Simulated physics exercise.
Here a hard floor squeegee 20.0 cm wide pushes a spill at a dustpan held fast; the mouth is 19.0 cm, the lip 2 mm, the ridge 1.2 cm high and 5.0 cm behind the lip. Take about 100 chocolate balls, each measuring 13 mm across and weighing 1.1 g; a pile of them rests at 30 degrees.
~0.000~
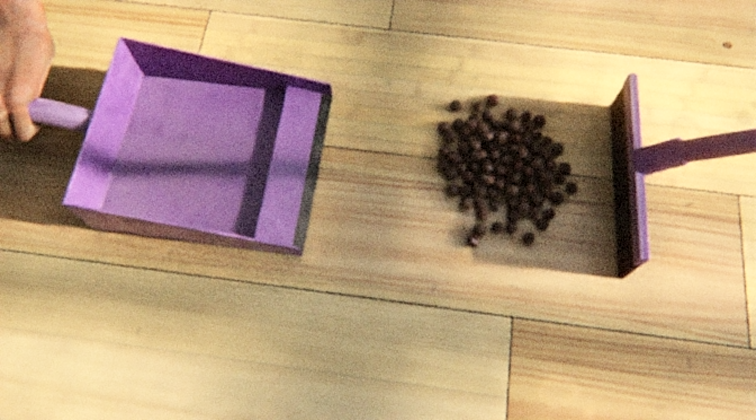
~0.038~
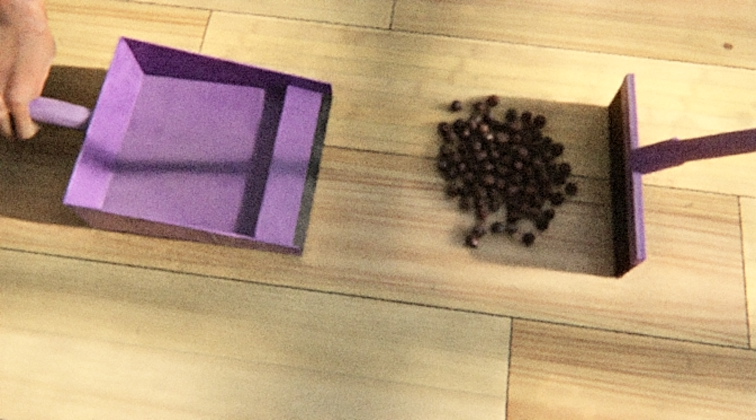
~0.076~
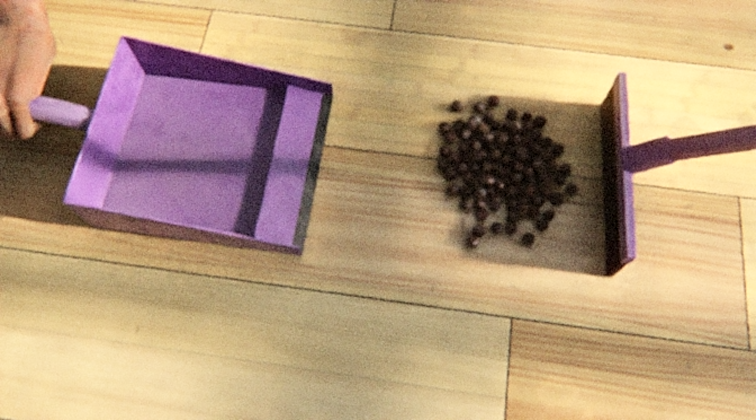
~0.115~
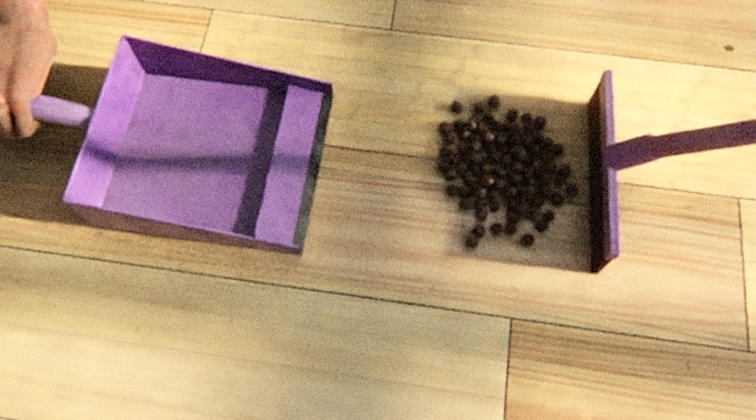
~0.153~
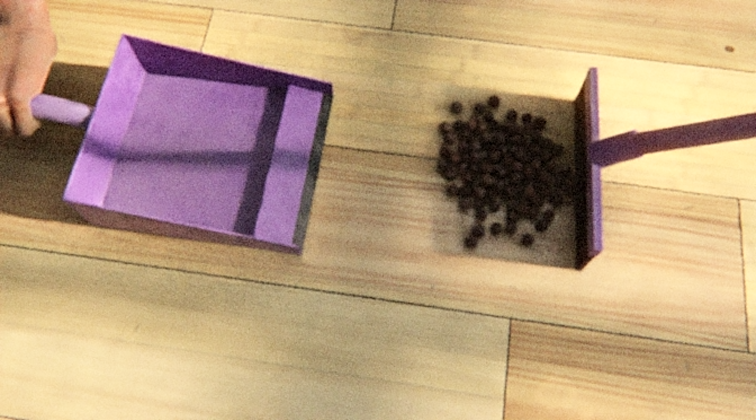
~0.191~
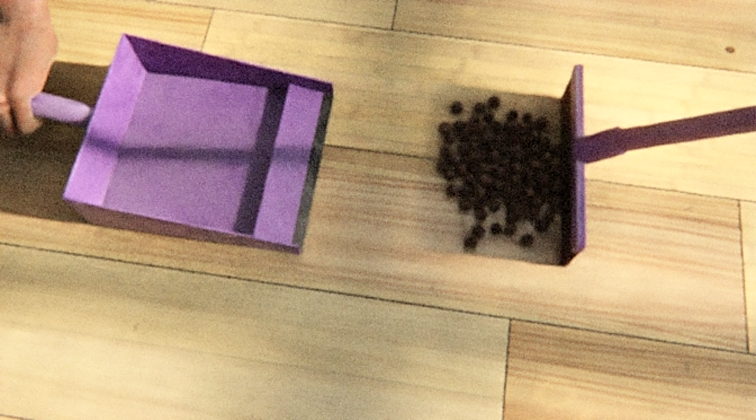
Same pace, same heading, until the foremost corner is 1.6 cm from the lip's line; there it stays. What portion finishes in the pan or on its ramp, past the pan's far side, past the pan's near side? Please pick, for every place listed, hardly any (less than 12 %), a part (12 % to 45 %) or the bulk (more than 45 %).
In the pan or on its ramp: A part, past the pan's far side: A part, past the pan's near side: Hardly any.
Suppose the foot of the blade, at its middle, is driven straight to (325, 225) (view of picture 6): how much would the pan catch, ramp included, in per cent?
Share caught: Approx. 35 %.
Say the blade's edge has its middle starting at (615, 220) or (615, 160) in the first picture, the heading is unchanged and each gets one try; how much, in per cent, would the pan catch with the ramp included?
Estimates: 45 percent and 25 percent.
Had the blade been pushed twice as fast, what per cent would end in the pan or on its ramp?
I'd put it at close to 45 per cent.
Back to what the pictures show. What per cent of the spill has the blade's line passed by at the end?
My guess is close to 10 per cent.
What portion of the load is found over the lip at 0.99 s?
Over the lip so far: Approx. 35 %.
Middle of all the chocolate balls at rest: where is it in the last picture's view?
I'd say roughly (318, 143).
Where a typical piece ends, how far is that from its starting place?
Roughly 22 centimetres.
After 0.48 s, middle of the blade 14 cm from the lip; 0 % over the lip, far side 15 %, near side 0 %.
After 0.68 s, middle of the blade 6 cm from the lip; 0 % over the lip, far side 20 %, near side 0 %.
Then, at 0.99 s, middle of the blade 2 cm from the lip; 35 % over the lip, far side 25 %, near side 5 %.
By 1.9 s all is still; pan 35 %, far side 25 %, near side 5 %, in front of the lip or behind the blade 35 %.
